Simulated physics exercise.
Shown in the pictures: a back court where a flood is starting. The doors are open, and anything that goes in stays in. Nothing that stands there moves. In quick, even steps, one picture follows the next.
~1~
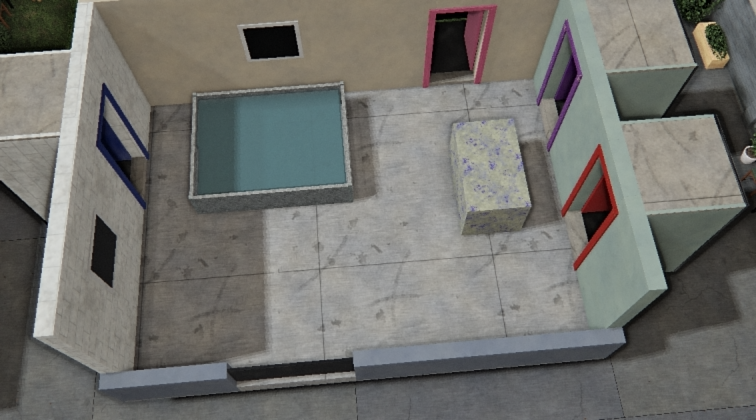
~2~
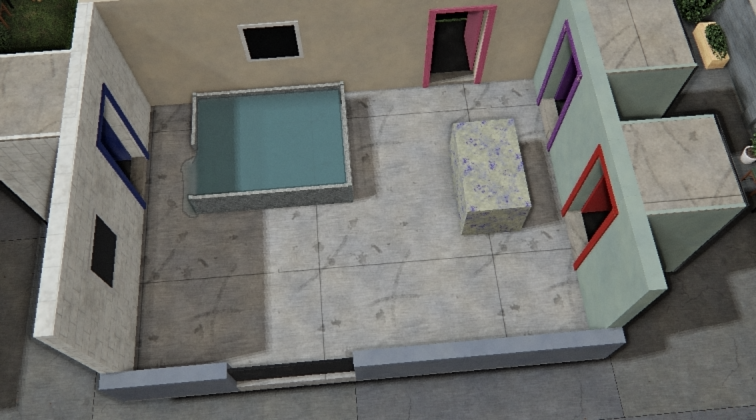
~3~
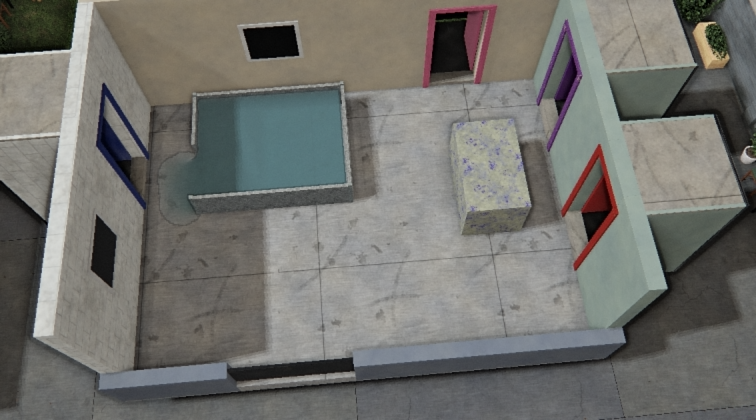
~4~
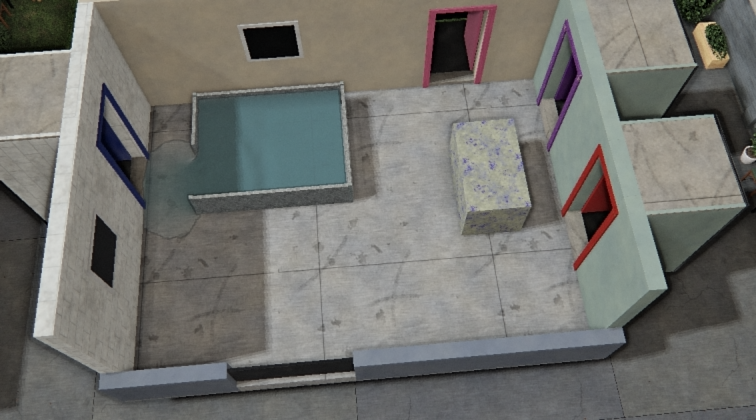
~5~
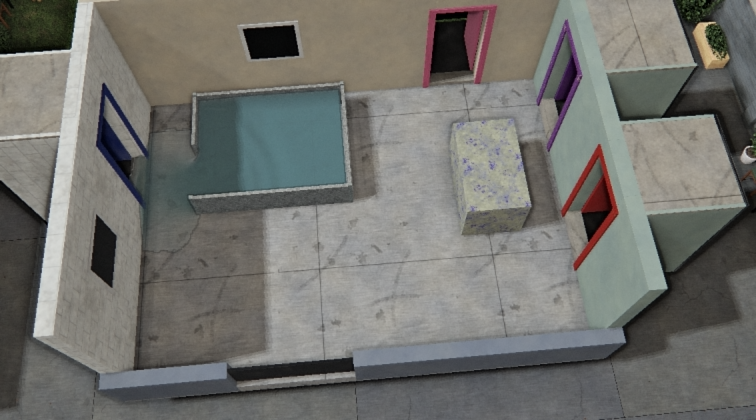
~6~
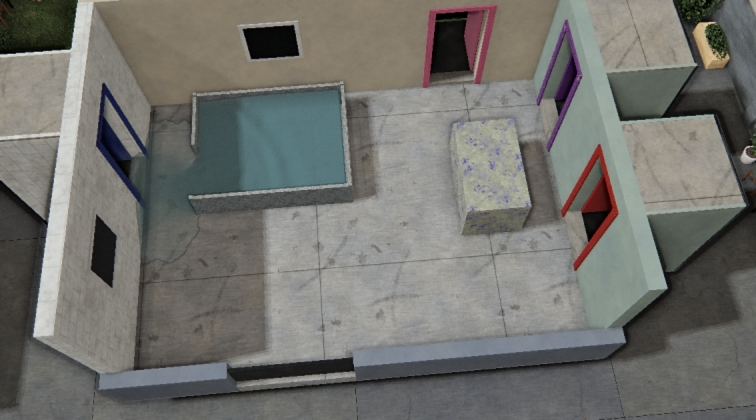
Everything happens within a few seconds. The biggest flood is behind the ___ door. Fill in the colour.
The biggest flood is behind the blue door.
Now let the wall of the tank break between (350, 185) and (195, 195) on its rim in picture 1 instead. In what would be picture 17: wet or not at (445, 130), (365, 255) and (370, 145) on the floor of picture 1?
The first spot is left untouched, the second soaked through, the third left untouched.
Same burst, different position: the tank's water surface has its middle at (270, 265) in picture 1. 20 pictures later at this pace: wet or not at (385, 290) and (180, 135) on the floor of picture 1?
Well, the first point ends up unwetted, and the second one ends up swamped.
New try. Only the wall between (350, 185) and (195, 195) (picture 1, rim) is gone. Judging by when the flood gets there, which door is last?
It's the door marked pink, I think.
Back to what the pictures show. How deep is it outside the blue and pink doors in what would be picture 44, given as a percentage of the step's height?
I'd put it at close to 140 and 20 per cent.
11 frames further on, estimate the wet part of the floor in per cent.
It comes to roughly 20 in a hundred.
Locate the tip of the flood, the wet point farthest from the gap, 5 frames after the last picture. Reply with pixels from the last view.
At roughly (137, 336).
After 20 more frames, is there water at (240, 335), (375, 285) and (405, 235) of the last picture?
The first spot is swamped, the second spared and the third spared.
A moment on, water covers 10 % of the floor; pink door not reached, red door not reached, blue door a lot in, purple door not reached.
Next, water covers 20 % of the floor; pink door not reached, red door not reached, blue door a lot in, purple door not reached.
Then, water covers 35 % of the floor; pink door not reached, red door not reached, blue door a lot in, purple door not reached.
Later, water covers 75 % of the floor; pink door wet at the sill, nothing in, red door not reached, blue door a lot in, purple door wet at the sill, nothing in.
In the end, water covers 90 % of the floor; pink door wet at the sill, nothing in, red door wet at the sill, nothing in, blue door a lot in, purple door wet at the sill, nothing in; the blue door has let in the most.
